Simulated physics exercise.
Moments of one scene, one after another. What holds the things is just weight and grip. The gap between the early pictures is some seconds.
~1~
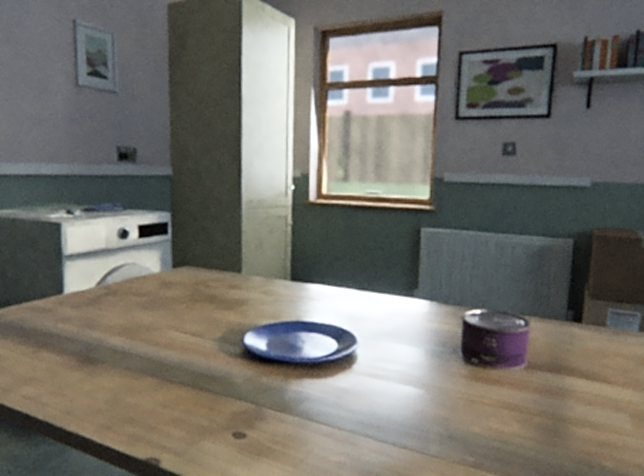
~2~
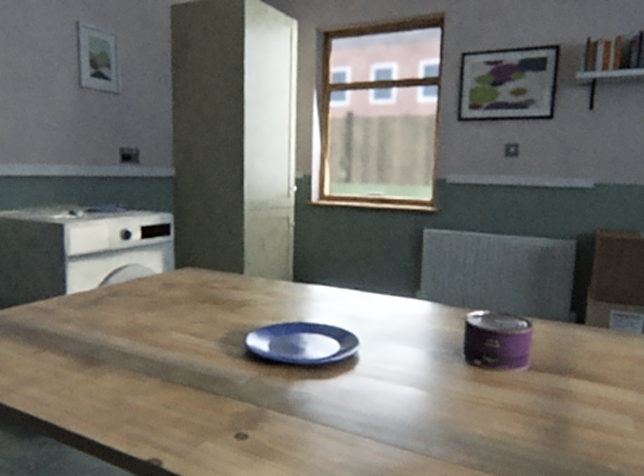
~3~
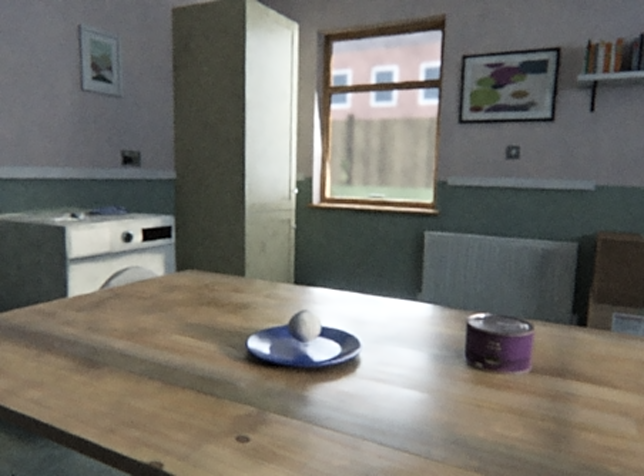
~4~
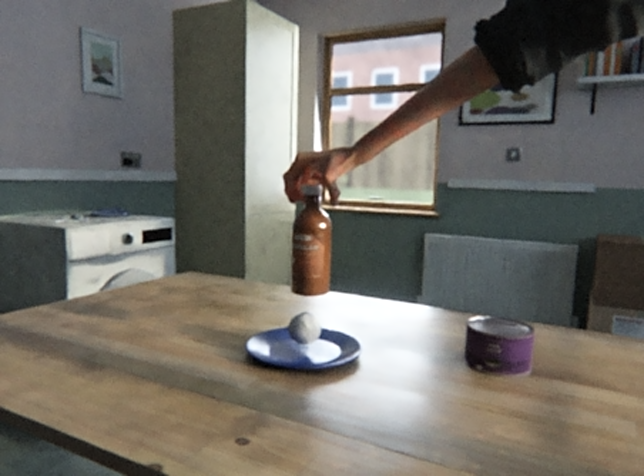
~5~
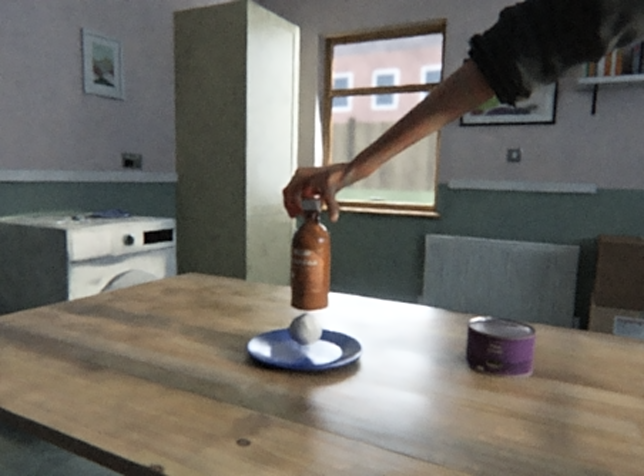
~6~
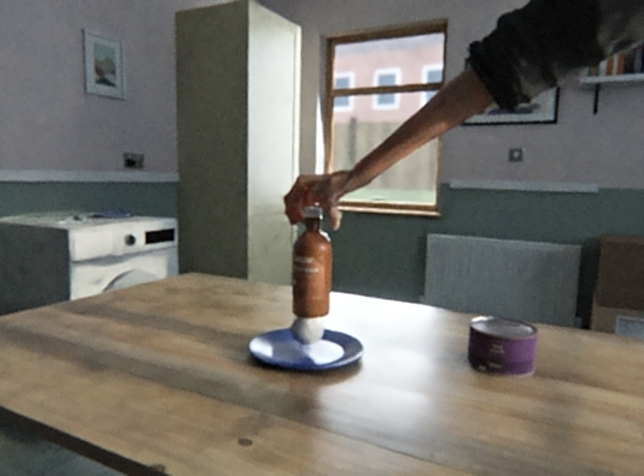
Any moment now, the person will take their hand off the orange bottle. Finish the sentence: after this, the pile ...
After this, the pile topples.
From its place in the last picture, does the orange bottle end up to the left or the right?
Result: Further right.
Then, 0.40 s past the last view, orange bottle rocked 32° from its first pose near (331, 269).
Then, 0.50 s past the last view, orange bottle now fallen.
Then, 0.60 s past the last view, white onion displaced a little.
Then, 0.70 s past the last view, as before.
Finally, fallen, orange bottle; the other 3 still in place. Final places as the last picture's camera would see them, orange bottle near (416, 353). The pile loses its balance.
